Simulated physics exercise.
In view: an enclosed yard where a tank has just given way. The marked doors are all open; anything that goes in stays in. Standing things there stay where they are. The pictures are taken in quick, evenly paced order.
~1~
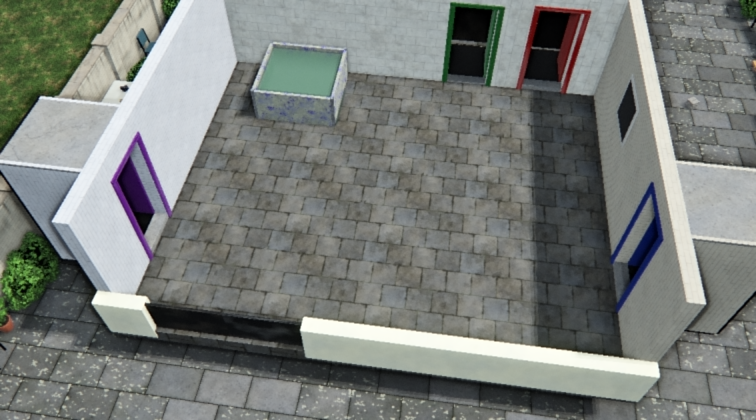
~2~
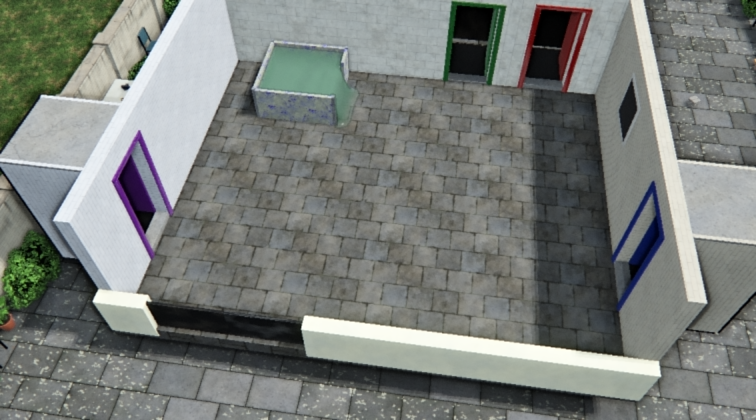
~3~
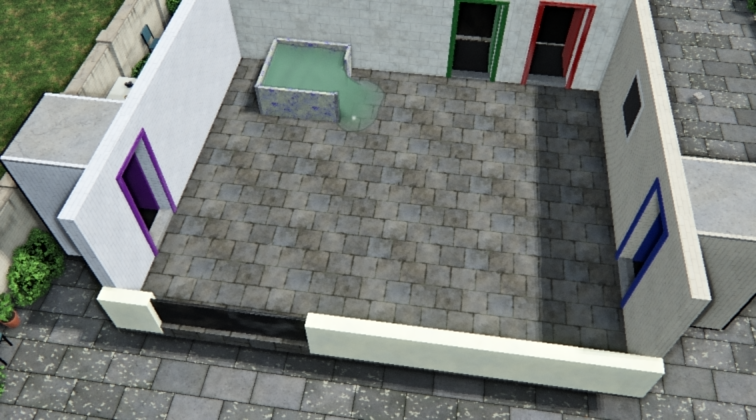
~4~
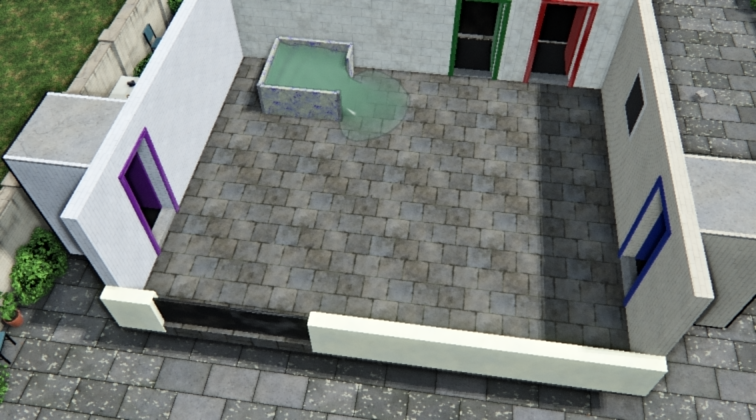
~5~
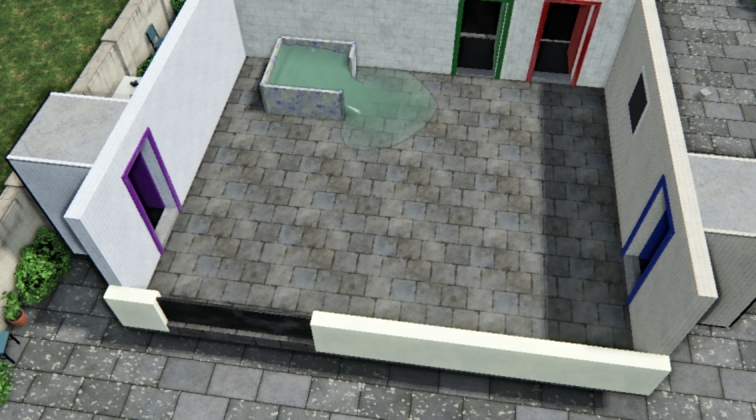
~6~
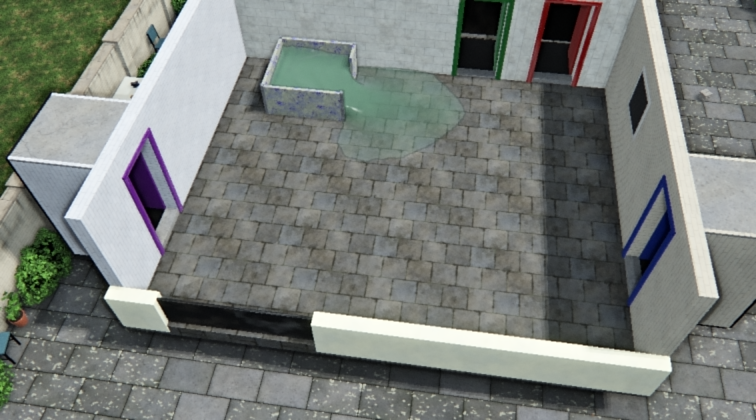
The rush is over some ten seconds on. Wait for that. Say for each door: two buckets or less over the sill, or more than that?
In order: Green door: Limit exceeded, red door: Limit not exceeded, blue door: Limit not exceeded, purple door: Limit not exceeded.
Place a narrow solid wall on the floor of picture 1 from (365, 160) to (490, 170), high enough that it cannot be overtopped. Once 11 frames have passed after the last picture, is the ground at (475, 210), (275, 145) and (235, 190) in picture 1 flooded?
Results in order: Bone-dry / bone-dry / bone-dry.
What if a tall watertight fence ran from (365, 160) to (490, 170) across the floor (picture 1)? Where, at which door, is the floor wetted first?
Answer: The door marked green.
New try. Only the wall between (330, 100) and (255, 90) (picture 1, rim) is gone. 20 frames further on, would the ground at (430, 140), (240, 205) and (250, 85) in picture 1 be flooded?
Point by point: Untouched, swamped and untouched.
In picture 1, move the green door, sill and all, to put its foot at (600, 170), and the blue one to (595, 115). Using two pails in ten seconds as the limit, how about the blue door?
So then the blue door tops it.
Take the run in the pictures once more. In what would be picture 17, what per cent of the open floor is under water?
My guess is around 40 in a hundred.
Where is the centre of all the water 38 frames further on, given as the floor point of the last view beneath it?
The centre of mass sits at about (489, 173).
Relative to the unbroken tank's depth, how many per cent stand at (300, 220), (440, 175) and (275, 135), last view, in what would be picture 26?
At the three places, in the order asked: Around 0, 2 and 0 per cent.
A moment on, water covers 25 % of the floor; the green door wet at the sill, nothing in, the red door not reached, the blue door not reached, the purple door not reached.
Next, water covers 40 % of the floor; the green door under two buckets in, the red door wet at the sill, nothing in, the blue door not reached, the purple door not reached.
Then, water covers 50 % of the floor; the green door over two buckets in, the red door wet at the sill, nothing in, the blue door wet at the sill, nothing in, the purple door not reached.
Later, water covers 50 % of the floor; the green door over two buckets in, the red door under two buckets in, the blue door wet at the sill, nothing in, the purple door not reached.
In the end, water covers 75 % of the floor; the green door over two buckets in, the red door under two buckets in, the blue door wet at the sill, nothing in, the purple door not reached.
